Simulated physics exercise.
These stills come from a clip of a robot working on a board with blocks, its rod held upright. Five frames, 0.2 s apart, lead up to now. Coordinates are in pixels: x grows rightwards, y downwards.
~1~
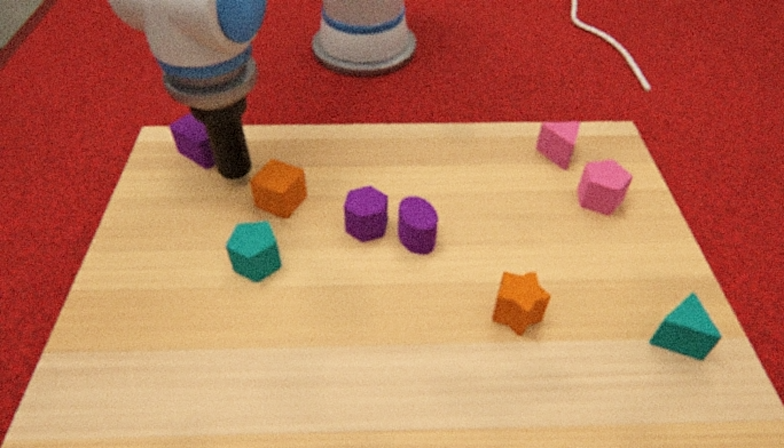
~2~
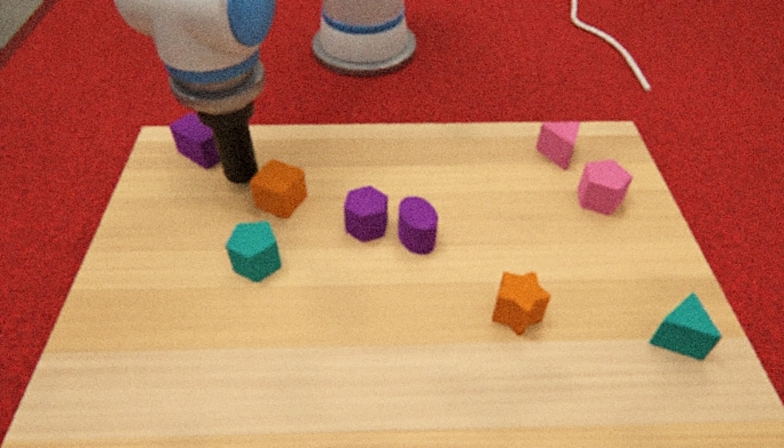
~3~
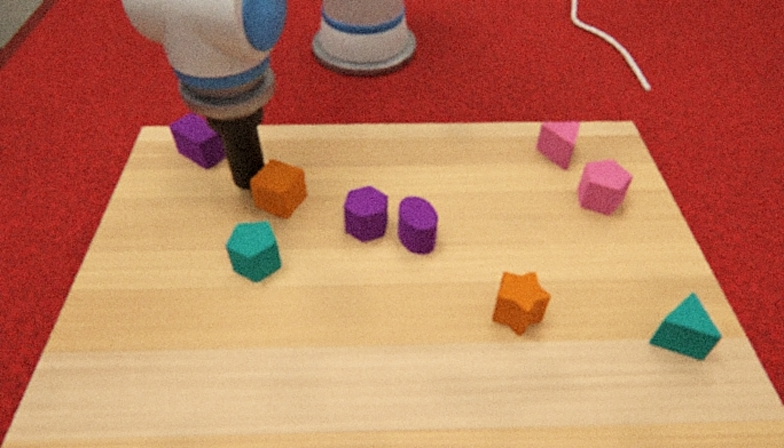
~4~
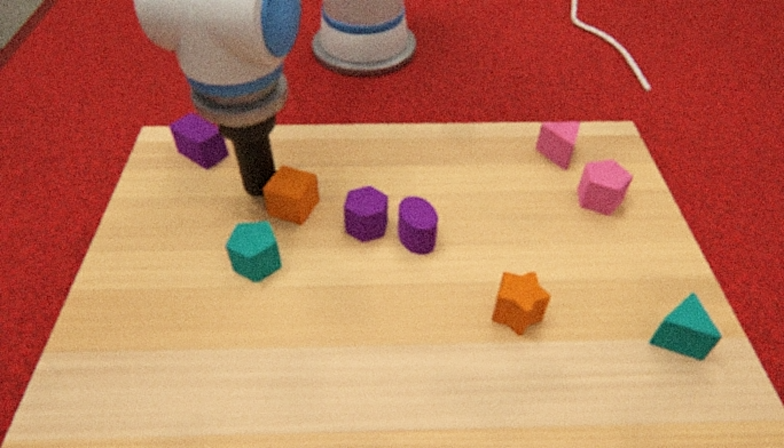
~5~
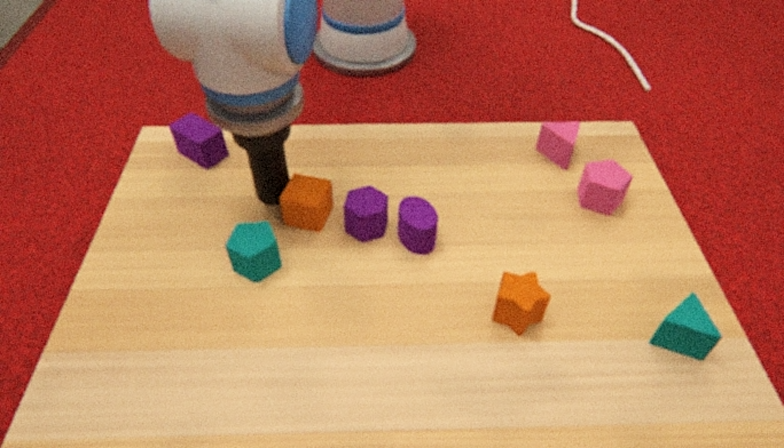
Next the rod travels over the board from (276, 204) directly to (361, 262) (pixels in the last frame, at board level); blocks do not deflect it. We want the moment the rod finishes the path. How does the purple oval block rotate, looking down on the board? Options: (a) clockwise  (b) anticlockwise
The correct letter is a.
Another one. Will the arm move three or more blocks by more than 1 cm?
My answer is yes.
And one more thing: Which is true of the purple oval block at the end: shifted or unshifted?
The purple oval block moves.
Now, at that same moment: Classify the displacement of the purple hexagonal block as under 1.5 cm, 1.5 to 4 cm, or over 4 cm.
Range: Over 4 cm.
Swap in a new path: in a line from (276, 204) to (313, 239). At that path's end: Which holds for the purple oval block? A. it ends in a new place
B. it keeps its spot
Choice A: It ends in a new place.
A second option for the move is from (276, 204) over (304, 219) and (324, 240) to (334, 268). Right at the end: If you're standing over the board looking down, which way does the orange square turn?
It is turned anticlockwise.
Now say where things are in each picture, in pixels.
The first frame shows rod tip (235, 169); block tops, turquoise pentagonal block (251, 237); orange square (277, 175); purple hexagonal block (366, 200); purple oval block (418, 211).
The second frame shows rod (242, 174); blocks unchanged.
The third frame shows rod (250, 179); blocks unchanged.
The fourth frame shows rod (261, 186); orange square (290, 181).
The fifth frame shows rod (274, 195); turquoise pentagonal block (251, 237); orange square (305, 189); purple hexagonal block (366, 200); purple oval block (418, 211).
What follows on the original path. One third of the way, rod (301, 214); orange square (337, 204), turned 15° anticlockwise; purple hexagonal block (380, 202).
Two thirds of the way, rod (330, 233); orange square (373, 217), turned 40° anticlockwise; purple hexagonal block (411, 204), turned 30° anticlockwise; purple oval block (452, 213), turned 30° clockwise.
At the end, rod (360, 252); turquoise pentagonal block in place; orange square (406, 226), turned 65° anticlockwise; purple hexagonal block (429, 200), turned 60° anticlockwise; purple oval block (470, 211), turned 70° clockwise.
